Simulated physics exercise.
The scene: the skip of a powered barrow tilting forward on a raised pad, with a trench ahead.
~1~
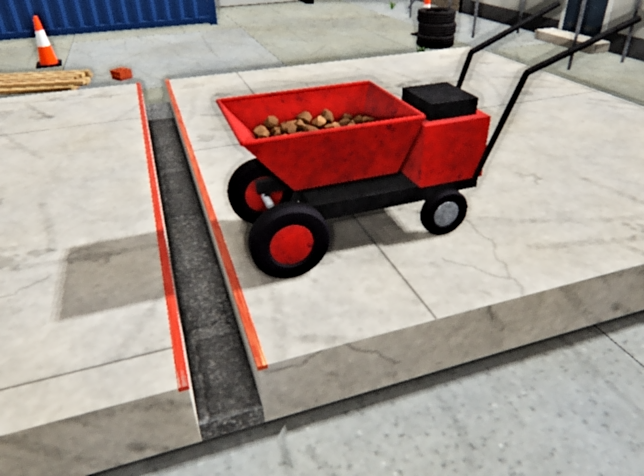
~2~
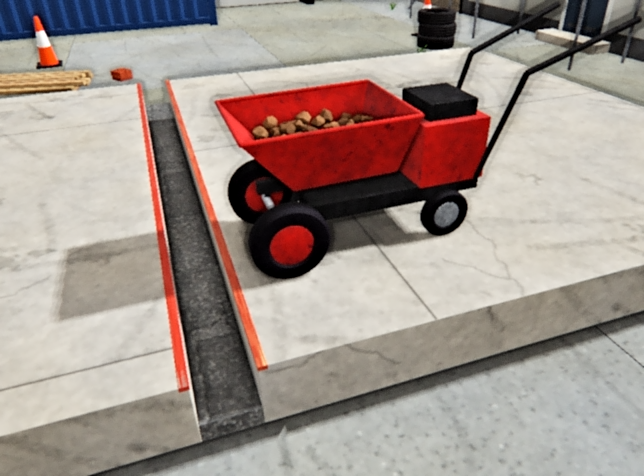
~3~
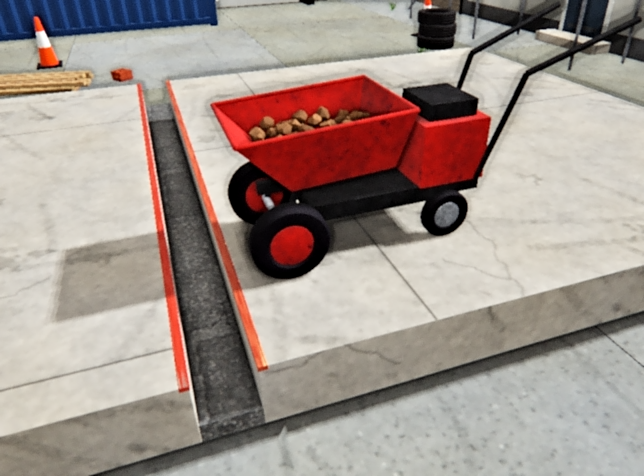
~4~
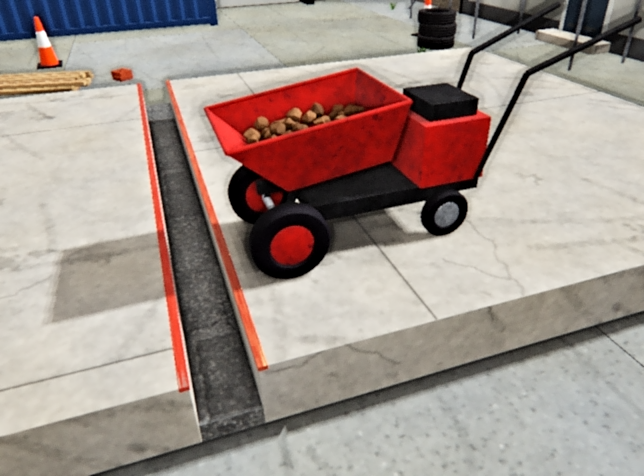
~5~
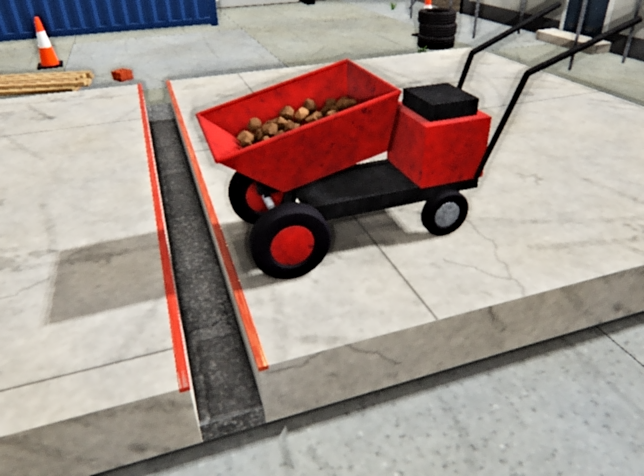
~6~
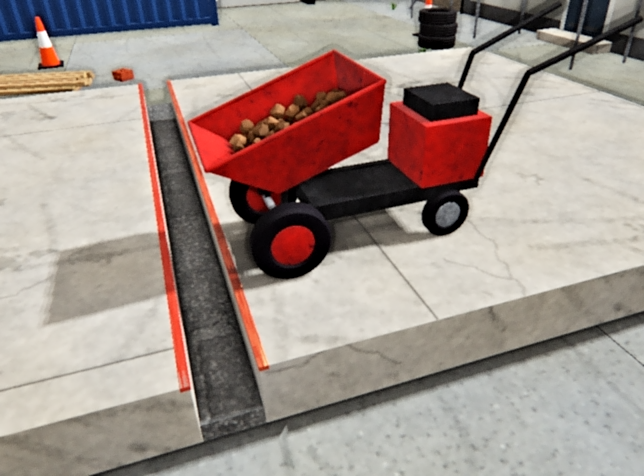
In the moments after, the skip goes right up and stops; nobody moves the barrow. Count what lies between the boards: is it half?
In the trench: Less than half.
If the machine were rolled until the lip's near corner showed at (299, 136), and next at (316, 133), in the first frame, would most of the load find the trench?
First the larger part, then the larger part.
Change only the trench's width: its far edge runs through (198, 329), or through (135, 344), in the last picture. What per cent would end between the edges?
In turn 0 and 70 in a hundred.
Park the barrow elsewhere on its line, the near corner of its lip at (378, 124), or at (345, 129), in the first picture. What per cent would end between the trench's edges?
About 40 and 60 per cent.
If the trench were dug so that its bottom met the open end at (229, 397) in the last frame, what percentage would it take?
Roughly 0 in a hundred.
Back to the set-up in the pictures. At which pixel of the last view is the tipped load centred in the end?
Close to (125, 271).
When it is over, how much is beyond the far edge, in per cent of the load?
Some 85 per cent.
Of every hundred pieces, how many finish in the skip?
Close to 15 per cent.
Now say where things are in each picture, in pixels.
Lip of the skip near (243, 144), level; top of the load near (312, 133), clay clods; first edge of the trench near (246, 316); far edge near (175, 333), the trench under half as wide as the skip, and about as deep as wide, in the first frame.
Lip of the skip near (241, 146), level; top of the load near (311, 134), in the second frame.
Lip of the skip near (236, 149), tipped barely; top of the load near (321, 136), in the third frame.
Lip of the skip near (227, 154), tipped a little; top of the load near (321, 124), in the fourth frame.
Lip of the skip near (217, 161), tipped a little; top of the load near (348, 118), in the fifth frame.
Lip of the skip near (207, 171), tipped clearly; top of the load near (338, 111); first edge of the trench near (247, 317); far edge near (177, 334), in the sixth frame.
Shortly afterwards, skip tipped steeply; the whole lot in the skip.
Next, skip tipped right over; near two thirds in the skip; near a third beyond it; only a few falling.
Some moments later, skip tipped right over; a little in the skip; only a few in or heaped over the trench; the bulk beyond it.
In the end, skip tipped right over; a little in the skip; only a few in or heaped over the trench; the bulk beyond it.
